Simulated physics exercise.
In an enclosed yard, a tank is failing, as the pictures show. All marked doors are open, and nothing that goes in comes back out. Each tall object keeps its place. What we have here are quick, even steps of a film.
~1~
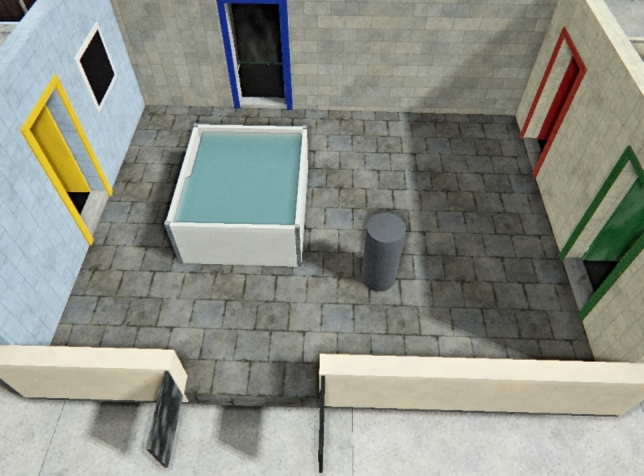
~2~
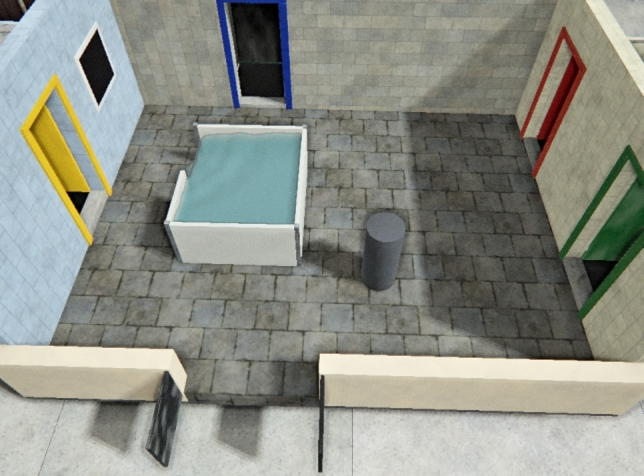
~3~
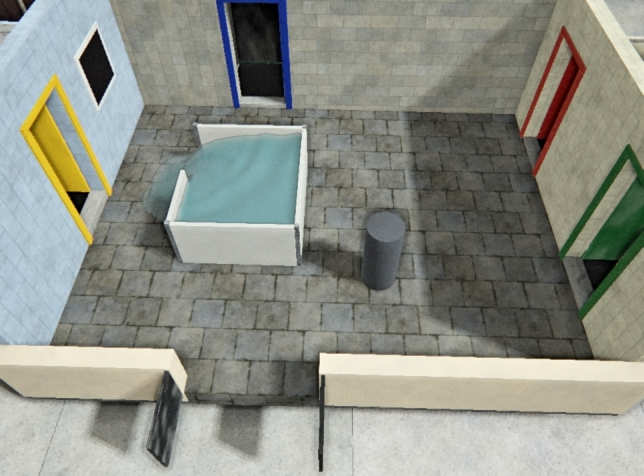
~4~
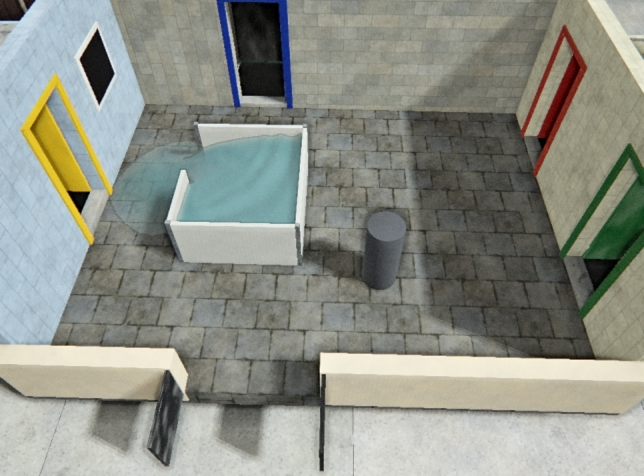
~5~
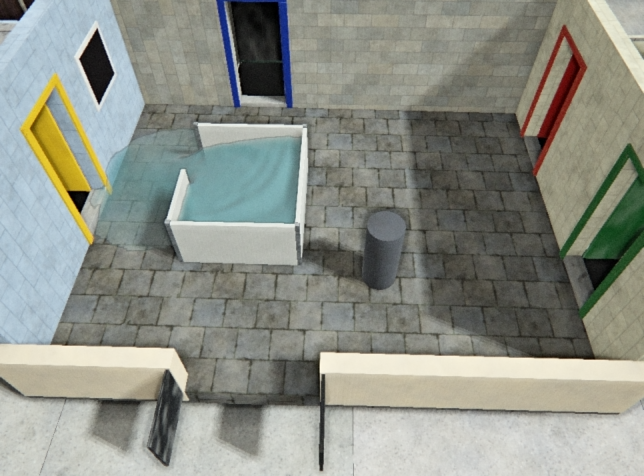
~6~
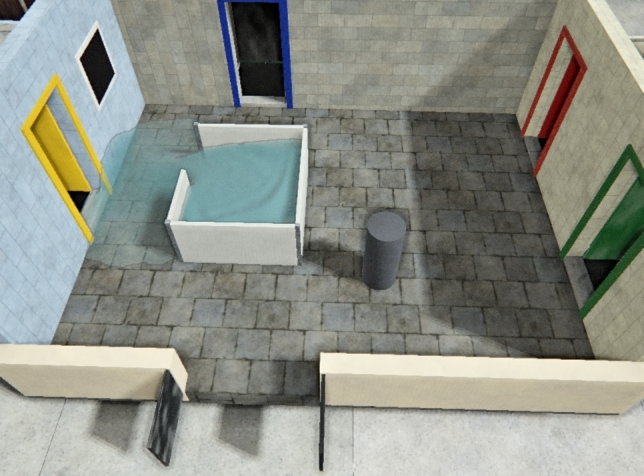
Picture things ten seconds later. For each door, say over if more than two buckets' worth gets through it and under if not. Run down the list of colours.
Green door: Under, blue door: Under, red door: Over, yellow door: Over.
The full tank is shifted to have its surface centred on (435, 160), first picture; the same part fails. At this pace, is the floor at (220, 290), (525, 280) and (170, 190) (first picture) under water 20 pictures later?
First spot swamped, second bare, third swamped.
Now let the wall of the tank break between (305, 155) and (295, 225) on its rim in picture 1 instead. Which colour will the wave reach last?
The door marked yellow.
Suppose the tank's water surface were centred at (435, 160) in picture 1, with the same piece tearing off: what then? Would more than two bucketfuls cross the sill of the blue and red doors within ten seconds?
The way I see it, blue tops the mark and red stays short of it.
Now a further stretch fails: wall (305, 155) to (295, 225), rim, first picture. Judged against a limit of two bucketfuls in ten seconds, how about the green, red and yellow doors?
Briefly, the green one crosses the line, the red one crosses the line, and the yellow one remains below the line.
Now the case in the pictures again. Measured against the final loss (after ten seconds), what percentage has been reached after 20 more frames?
Close to 35 per cent.
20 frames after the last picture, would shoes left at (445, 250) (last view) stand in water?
There: Free of water.
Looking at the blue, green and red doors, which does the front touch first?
That would be the door marked blue, ahead of the rest.
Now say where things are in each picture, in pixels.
The tank at (243, 176) is whole and still, in the first picture.
The front is at a hidden place, out from the gap at (198, 174), in the second picture.
Water pours out at (199, 176) and has run to (150, 206), in the third picture.
Water pours out at (200, 177) and has run to (115, 194), in the fourth picture.
Water pours out at (200, 176) and has run to (130, 144), in the fifth picture.
Water pours out at (200, 176) and has run to (138, 125), in the sixth picture.
A moment on, water covers 15 % of the floor; the green door not reached, the blue door not reached, the red door not reached, the yellow door over two buckets in.
Next, water covers 30 % of the floor; the green door not reached, the blue door wet at the sill, nothing in, the red door not reached, the yellow door far over two buckets in.
Then, water covers 60 % of the floor; the green door not reached, the blue door wet at the sill, nothing in, the red door not reached, the yellow door far over two buckets in.
Later, water covers 90 % of the floor; the green door wet at the sill, nothing in, the blue door under two buckets in, the red door far over two buckets in, the yellow door far over two buckets in.
In the end, water covers 100 % of the floor; the green door under two buckets in, the blue door under two buckets in, the red door far over two buckets in, the yellow door far over two buckets in.
